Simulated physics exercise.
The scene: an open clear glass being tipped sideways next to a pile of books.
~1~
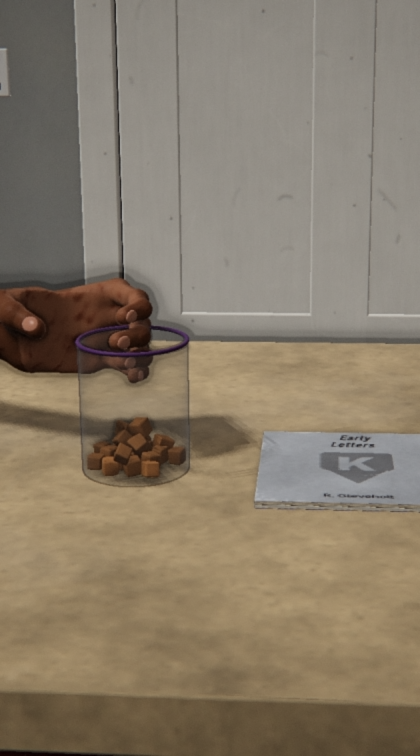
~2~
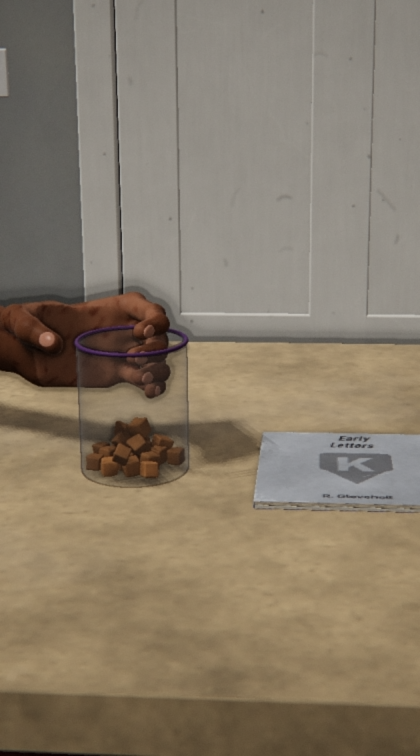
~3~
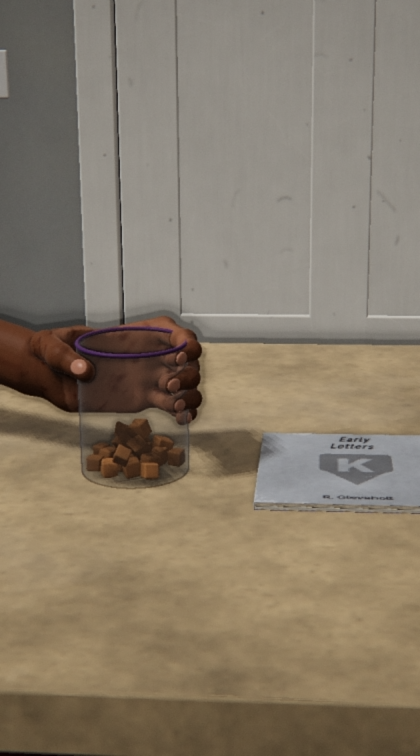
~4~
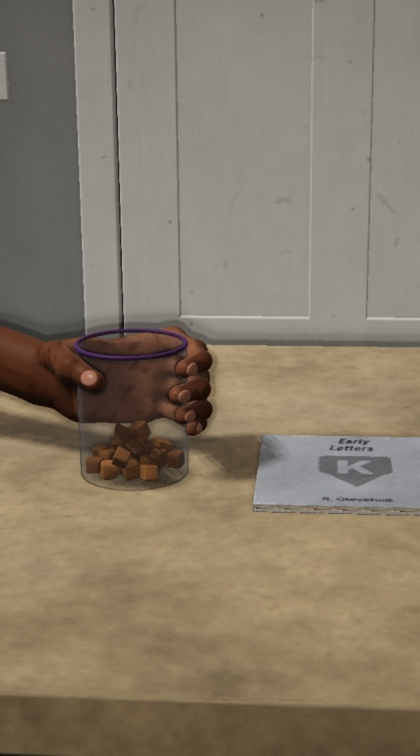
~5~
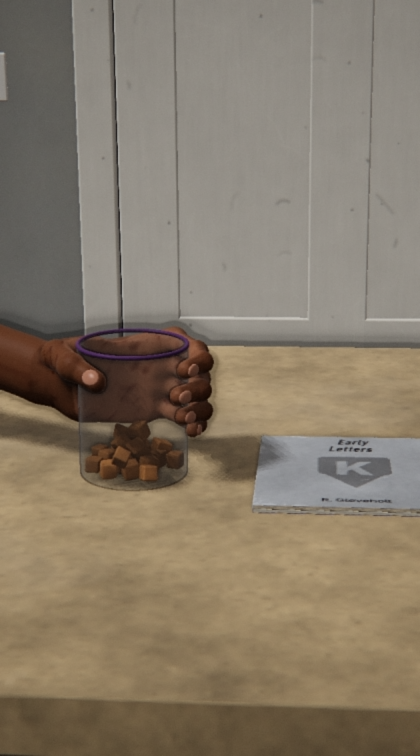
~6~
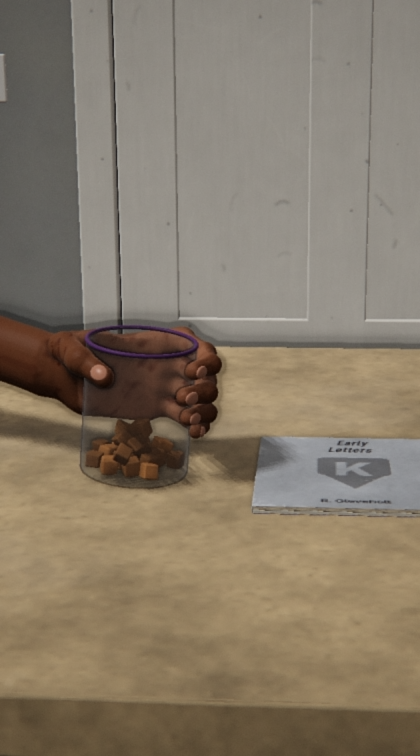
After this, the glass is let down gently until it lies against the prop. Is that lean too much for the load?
What is in the glass keeps within the rim.
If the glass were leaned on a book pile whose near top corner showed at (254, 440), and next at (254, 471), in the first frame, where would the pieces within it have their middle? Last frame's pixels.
At about (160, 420), and at (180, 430).
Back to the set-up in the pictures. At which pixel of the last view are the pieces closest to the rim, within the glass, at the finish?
At about (219, 446).
Then, 0.37 s after the last picture, the glass leans 26°; everything is still inside.
Then, 0.84 s after the last picture, the glass leans 52°; everything is still inside.
Then, 1.34 s after the last picture, the glass leans 79°; everything is still inside.
At rest, the glass rests on the book pile at 81°; everything is still inside.
